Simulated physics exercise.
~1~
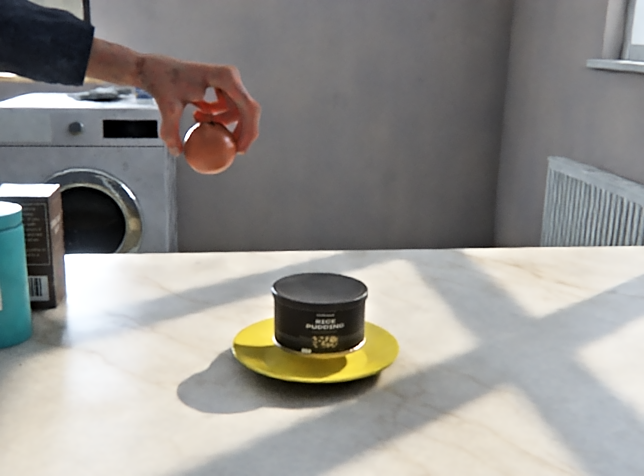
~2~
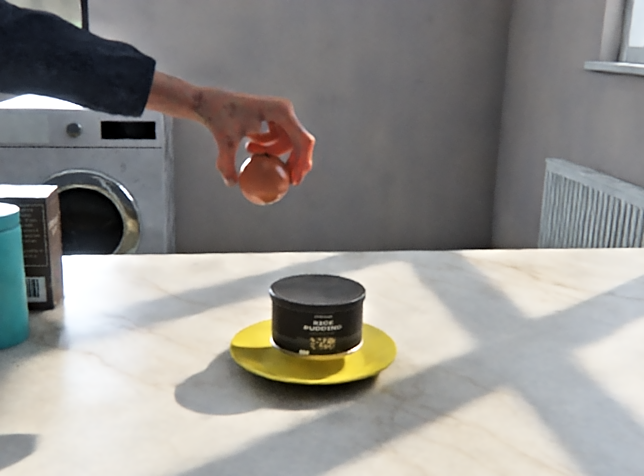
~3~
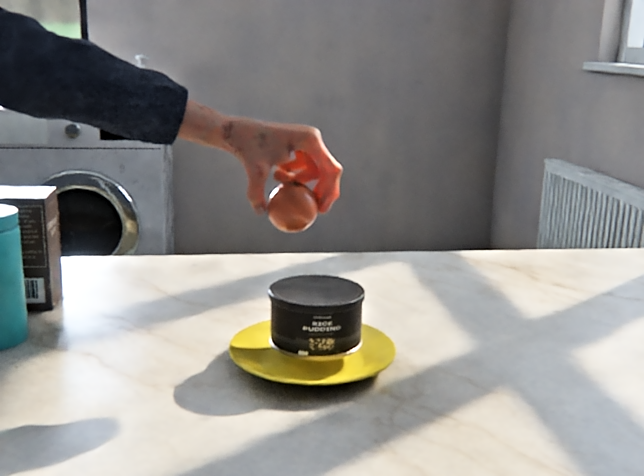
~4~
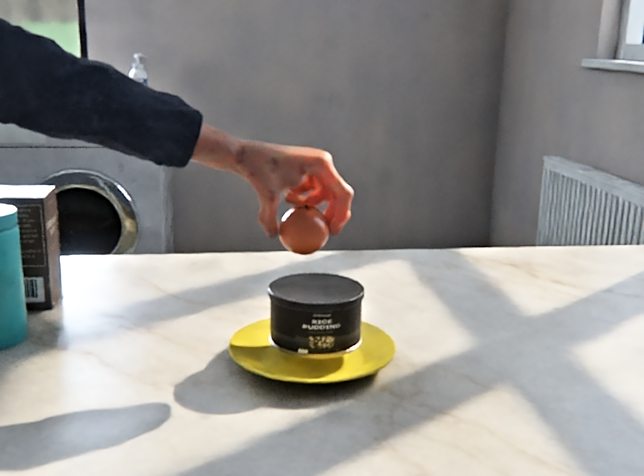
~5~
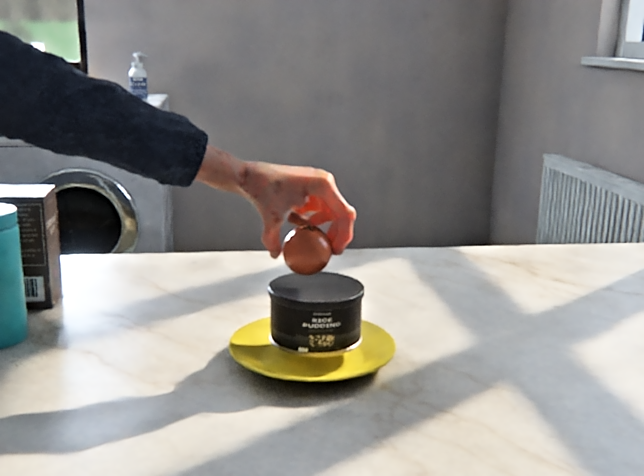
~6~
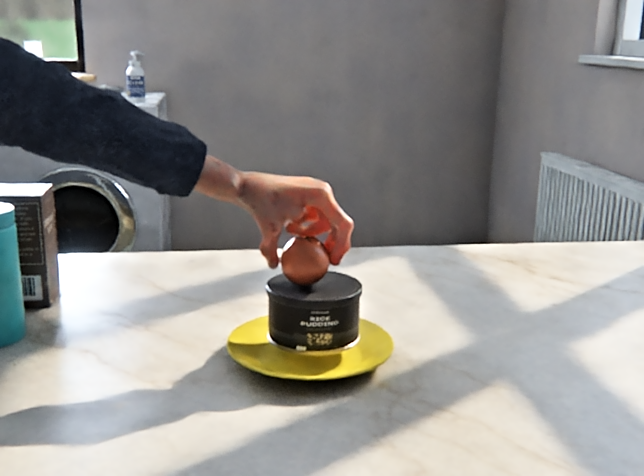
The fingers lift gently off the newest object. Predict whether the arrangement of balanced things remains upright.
The pile copes with it, I'd say.
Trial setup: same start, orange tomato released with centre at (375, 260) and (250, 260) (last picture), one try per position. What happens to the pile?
Try one: Collapse. Try two: Collapse.
Then, 0.70 s on from there, no change.
Then, 1.60 s on from there, orange tomato resting near (305, 262).
In the end, all 5 unmoved. At the end, from the last picture's camera, orange tomato near (305, 262). The pile holds.
